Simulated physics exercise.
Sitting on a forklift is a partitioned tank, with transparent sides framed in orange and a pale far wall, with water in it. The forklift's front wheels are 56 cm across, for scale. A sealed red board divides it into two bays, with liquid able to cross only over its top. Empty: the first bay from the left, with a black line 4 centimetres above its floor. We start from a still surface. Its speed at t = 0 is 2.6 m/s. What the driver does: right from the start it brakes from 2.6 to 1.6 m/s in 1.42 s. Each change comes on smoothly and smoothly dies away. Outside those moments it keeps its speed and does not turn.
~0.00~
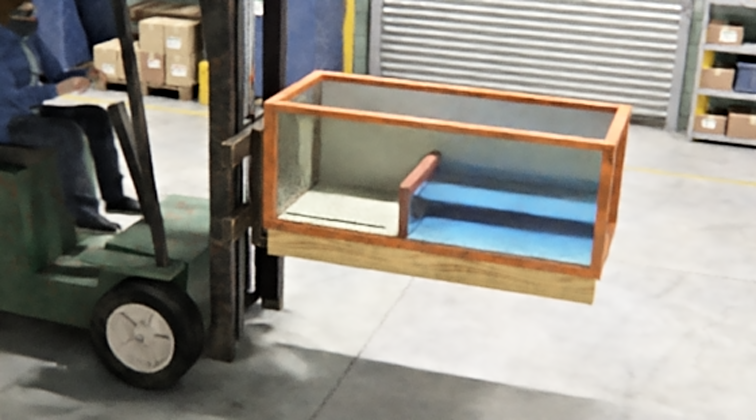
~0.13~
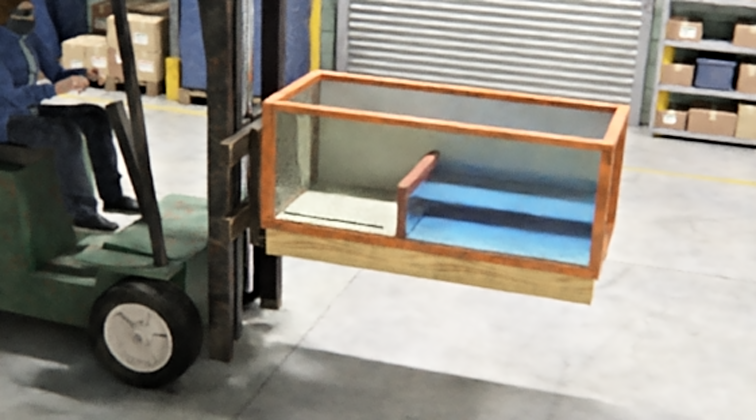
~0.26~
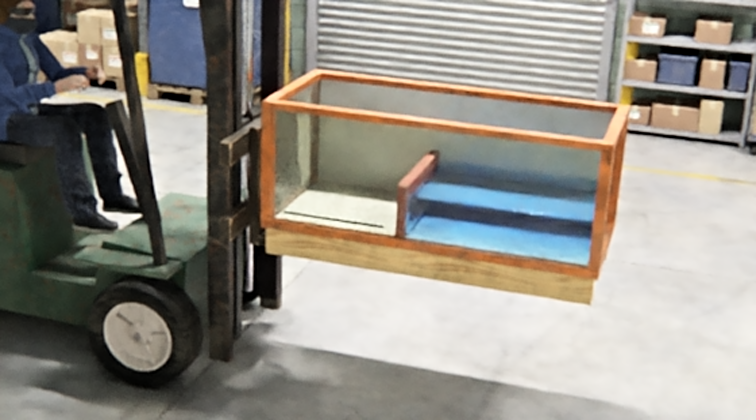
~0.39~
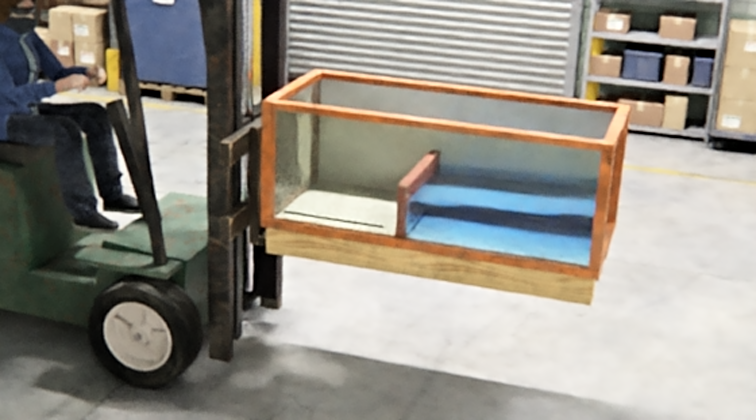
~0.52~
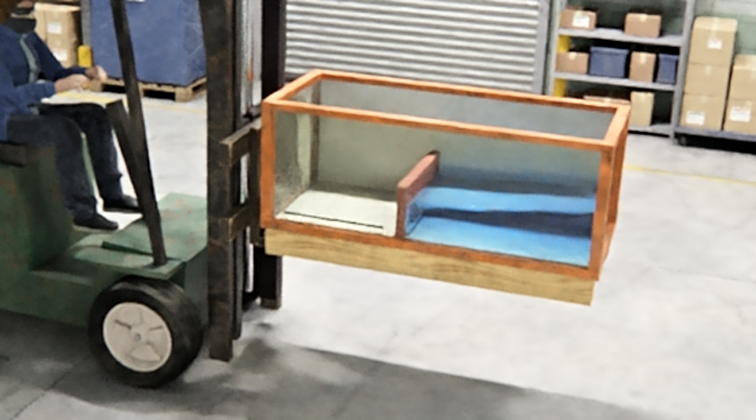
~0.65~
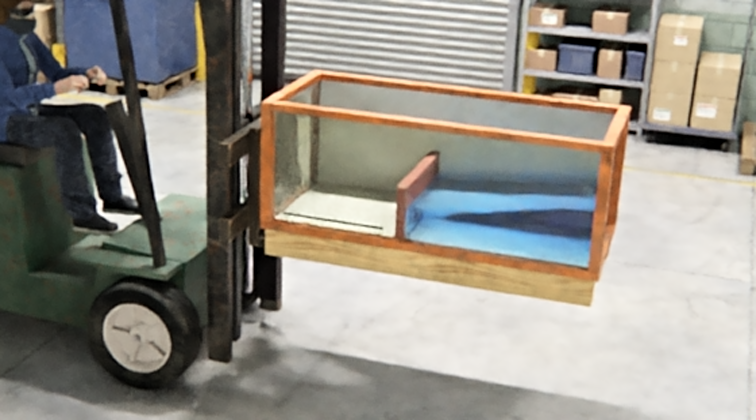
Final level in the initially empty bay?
Zero.
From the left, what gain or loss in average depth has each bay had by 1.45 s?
0, 0.
After 1.05 s the mean depths from the left are 0, 21 cm.
After 1.45 s the mean depths from the left are 0, 21 cm.
After 1.95 s the mean depths from the left are 0, 21 cm.
After 4.41 s the mean depths from the left are 0, 21 cm.
